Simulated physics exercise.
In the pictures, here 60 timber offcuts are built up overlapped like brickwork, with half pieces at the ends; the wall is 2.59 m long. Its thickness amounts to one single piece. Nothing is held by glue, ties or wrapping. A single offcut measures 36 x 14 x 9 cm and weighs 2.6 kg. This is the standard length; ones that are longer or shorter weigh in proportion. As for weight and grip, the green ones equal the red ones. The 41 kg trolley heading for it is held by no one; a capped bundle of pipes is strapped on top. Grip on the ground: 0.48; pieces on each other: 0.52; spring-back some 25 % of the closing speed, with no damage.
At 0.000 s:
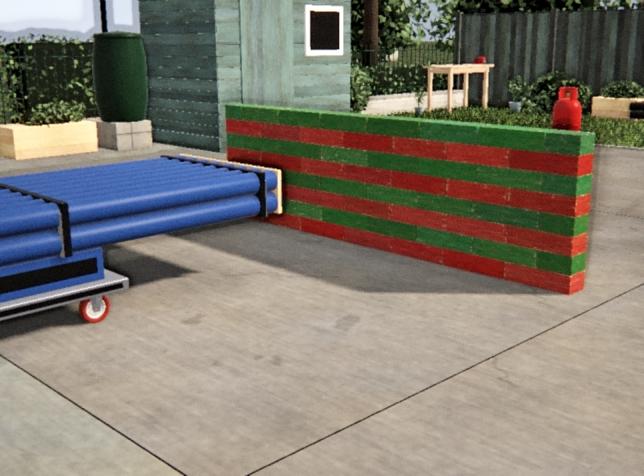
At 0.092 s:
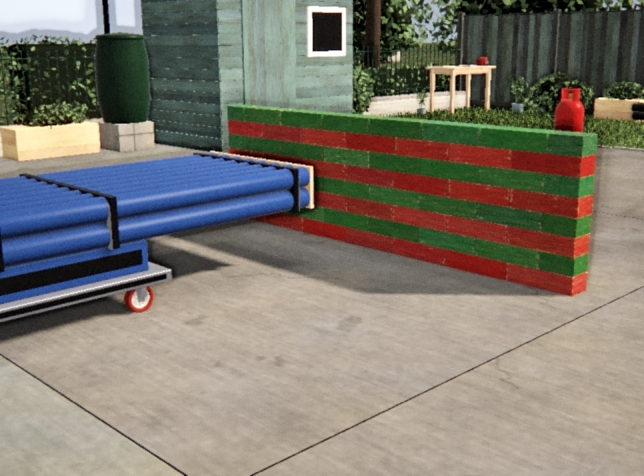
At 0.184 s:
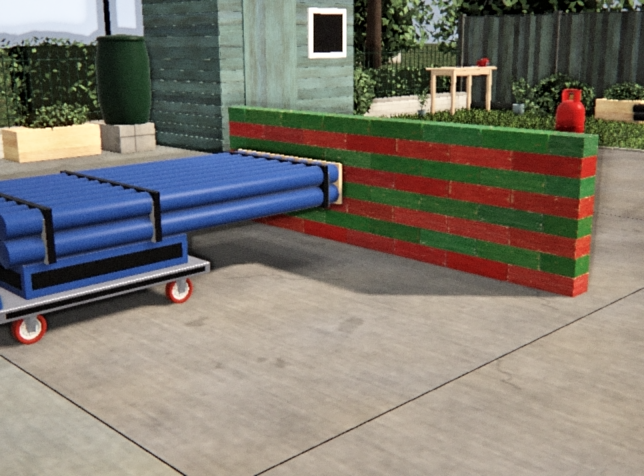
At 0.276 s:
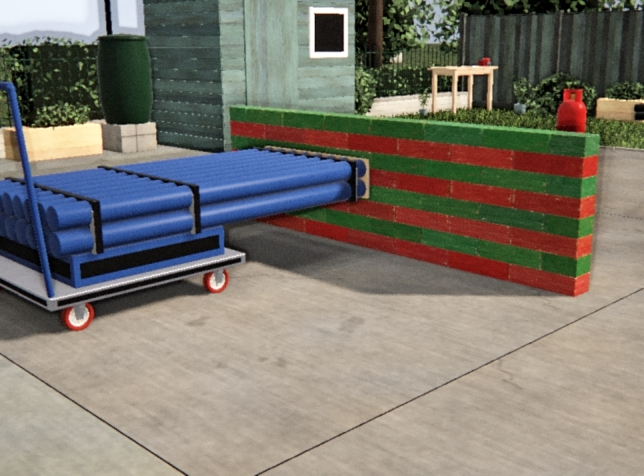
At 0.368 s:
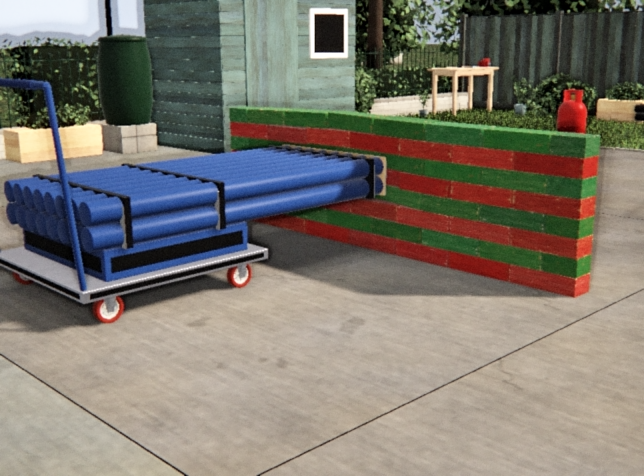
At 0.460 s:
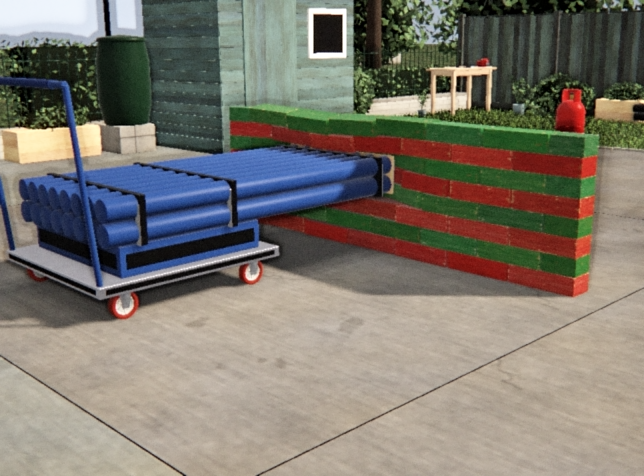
A flat trolley loaded with strapped blue tubes rolls unattended from the left across a sunlit concrete yard, seen from a fixed, slightly raised viewpoint. A low wall of stacked green and red blocks in alternating rows stands at centre right, with a green shed, dark barrel, wooden table and red canister behind. The load's front end closes the gap, meets the wall and presses in, shifting blocks and making the upper rows bulge.
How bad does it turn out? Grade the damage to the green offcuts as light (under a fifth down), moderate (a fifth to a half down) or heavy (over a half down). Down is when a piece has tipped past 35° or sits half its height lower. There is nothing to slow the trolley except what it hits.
Heavy.
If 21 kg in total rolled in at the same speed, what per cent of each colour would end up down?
Then red 50, green 60 per cent.
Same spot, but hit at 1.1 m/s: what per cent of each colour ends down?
Down at the end: Red 0 per cent, green 0 per cent.
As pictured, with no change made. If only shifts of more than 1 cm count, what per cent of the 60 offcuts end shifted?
The answer is 60 percent.
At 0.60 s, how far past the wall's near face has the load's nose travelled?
Measured: Approx. 20 cm.
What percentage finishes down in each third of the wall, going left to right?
I'd put it at 80 % left, 60 % middle and 20 % right.
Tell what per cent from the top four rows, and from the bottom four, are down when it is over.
I'd put the top at 80 per cent and the bottom at 30 per cent.
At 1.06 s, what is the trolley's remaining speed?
Speed: Near 0.3 m/s.
After 0.60 s, load 22 cm past the wall's line, still rolling; 3 of the 32 green offcuts down (4 of 60 in all colours); top green offcut leaning 8°.
After 0.82 s, load 32 cm past the wall's line, still rolling; 9 of the 32 green offcuts down (13 of 60 in all colours); top green offcut shifted 23 cm.
After 1.06 s, load 40 cm past the wall's line, still rolling; 19 of the 32 green offcuts down (33 of 60 in all colours); top green offcut leaning 48°, 7 cm lower.
After 1.36 s, load 48 cm past the wall's line, still rolling; 19 of the 32 green offcuts down (33 of 60 in all colours); top green offcut upside down.
At rest (2.2 s), load 61 cm past the wall's line, still rolling; 19 of the 32 green offcuts down (33 of 60 in all colours); top green offcut 66 cm lower; top red offcut unmoved. That is 59 per cent. As the last picture would show them, middles, top green offcut near (457, 200), top red offcut near (553, 163).
